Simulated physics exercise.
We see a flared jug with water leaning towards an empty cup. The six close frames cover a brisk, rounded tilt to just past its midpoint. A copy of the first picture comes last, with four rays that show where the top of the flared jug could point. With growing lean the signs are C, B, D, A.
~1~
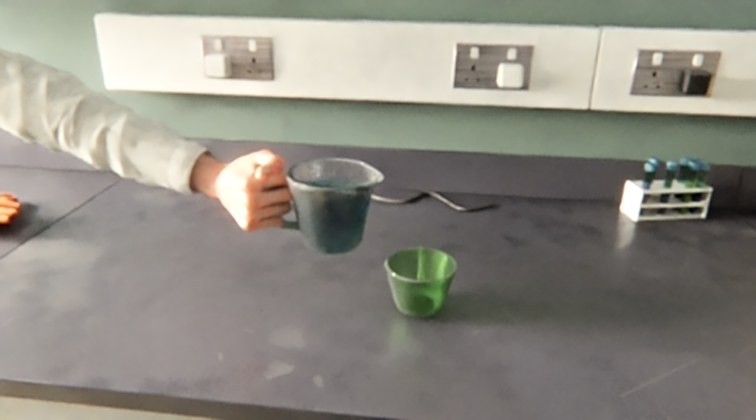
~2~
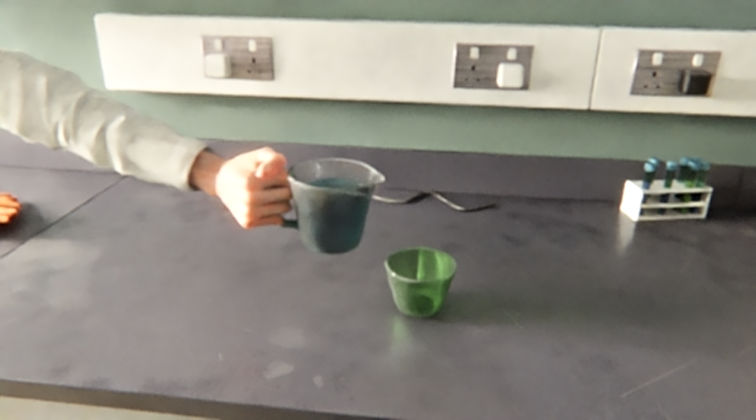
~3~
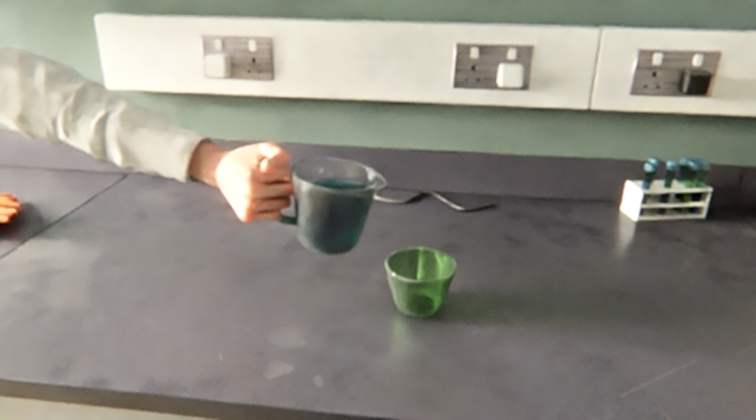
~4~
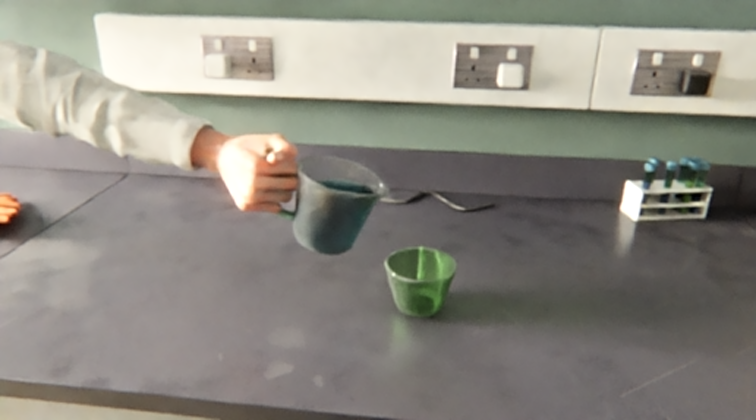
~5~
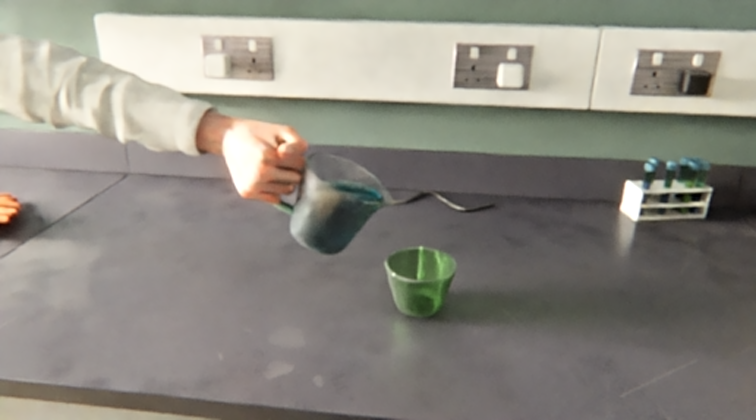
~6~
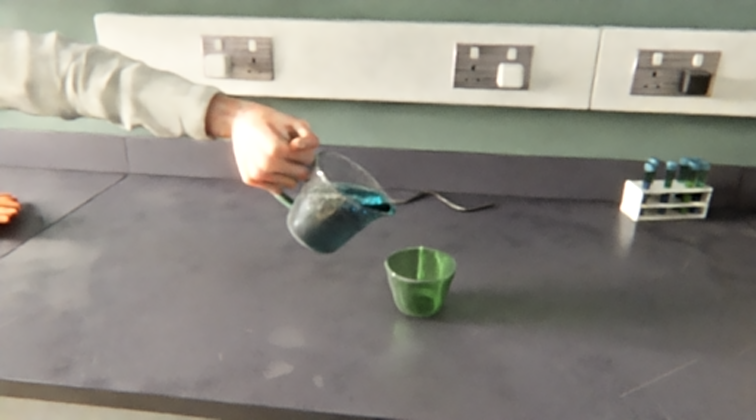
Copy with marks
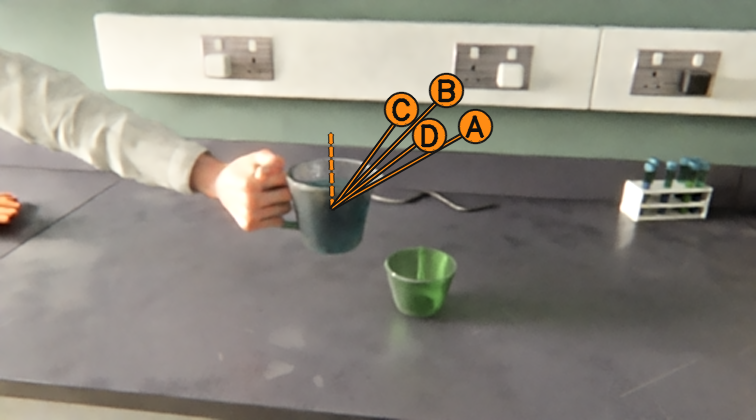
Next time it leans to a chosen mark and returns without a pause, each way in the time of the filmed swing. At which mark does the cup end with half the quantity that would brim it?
Take D.
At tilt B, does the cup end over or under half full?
Under half.
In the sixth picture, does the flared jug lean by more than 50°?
No.
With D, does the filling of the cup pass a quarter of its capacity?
Yes.
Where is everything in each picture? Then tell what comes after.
The first picture shows upright, lip at (382, 178); rim of the cup round (421, 263); nothing has left yet.
The second picture shows upright, lip at (383, 180); nothing has left yet.
The third picture shows tipped about 7°, lip at (386, 184); nothing has left yet.
The fourth picture shows tipped about 15°, lip at (389, 192); nothing has left yet.
The fifth picture shows tipped about 25°, lip at (391, 202); nothing has left yet.
The sixth picture shows tipped about 36°, lip at (392, 212); water is over the lip, down to (392, 212).
On the marked copy, A at (461, 135); B at (435, 103); C at (393, 124); D at (415, 145).
With A, the cup ends with about 67 % of what it can hold.
With B, the cup ends with about 28 % of what it can hold.
With C, the cup ends with about 14 % of what it can hold.
With D, the cup ends with about 47 % of what it can hold.
